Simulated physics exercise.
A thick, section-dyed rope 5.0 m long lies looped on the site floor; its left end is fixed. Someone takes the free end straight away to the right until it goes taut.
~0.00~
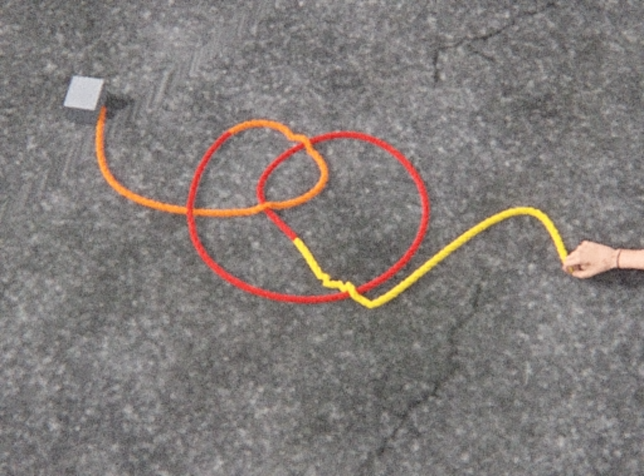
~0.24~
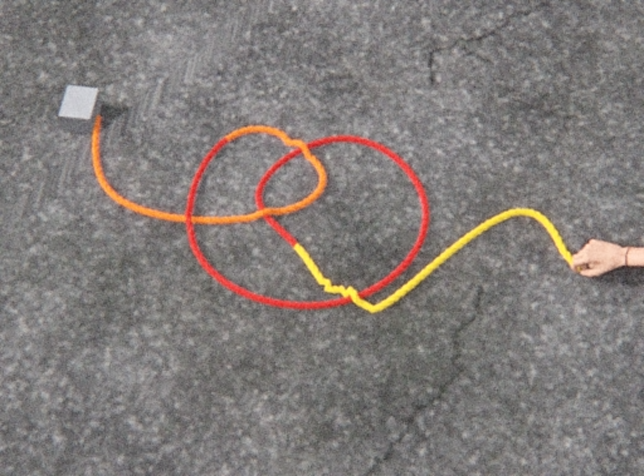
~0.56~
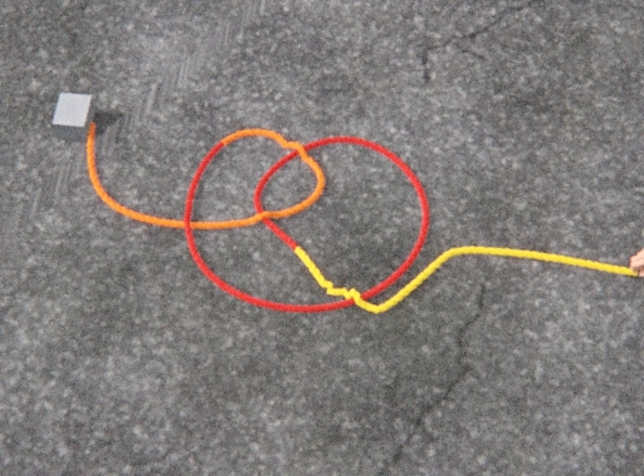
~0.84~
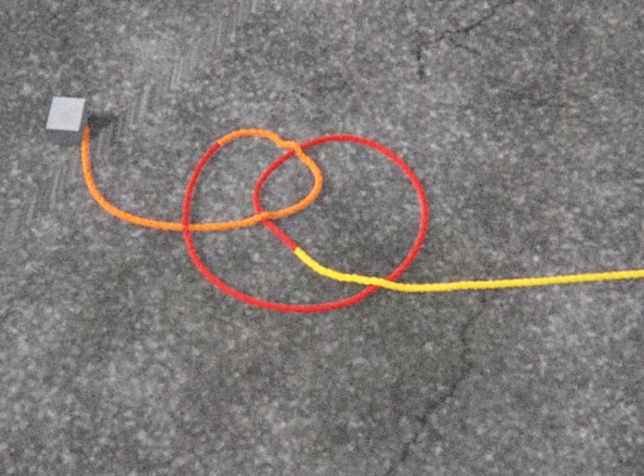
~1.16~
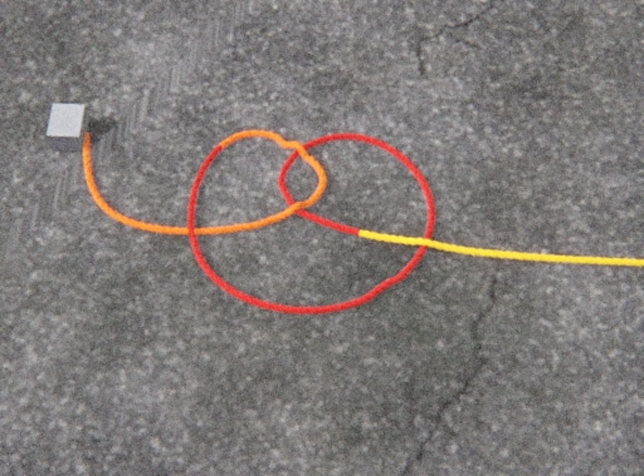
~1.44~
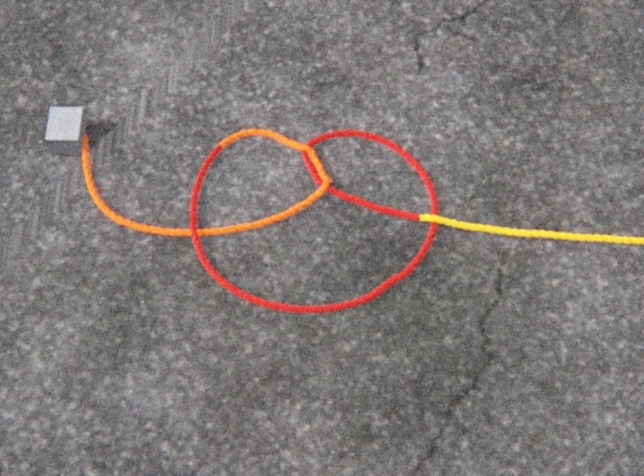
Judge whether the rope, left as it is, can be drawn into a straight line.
Pull it and the tangle disappears.
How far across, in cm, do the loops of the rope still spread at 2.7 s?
58 cm or so.
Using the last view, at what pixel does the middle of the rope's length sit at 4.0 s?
Midpoint estimate: Approx. (504, 250) px.
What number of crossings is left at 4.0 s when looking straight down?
The number is 1.
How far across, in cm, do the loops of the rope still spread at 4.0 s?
The width is around 36 cm.
By 2.7 s, the ends are 3.0 m apart, loops still 57 cm across.
By 4.0 s, the ends are 3.8 m apart, loops still 37 cm across.
By 5.3 s, the ends are 4.6 m apart, loops still 31 cm across.
By 6.6 s, the ends are 5.0 m apart, and it runs straight.
By 6.9 s, the ends are 5.0 m apart, and it runs straight.
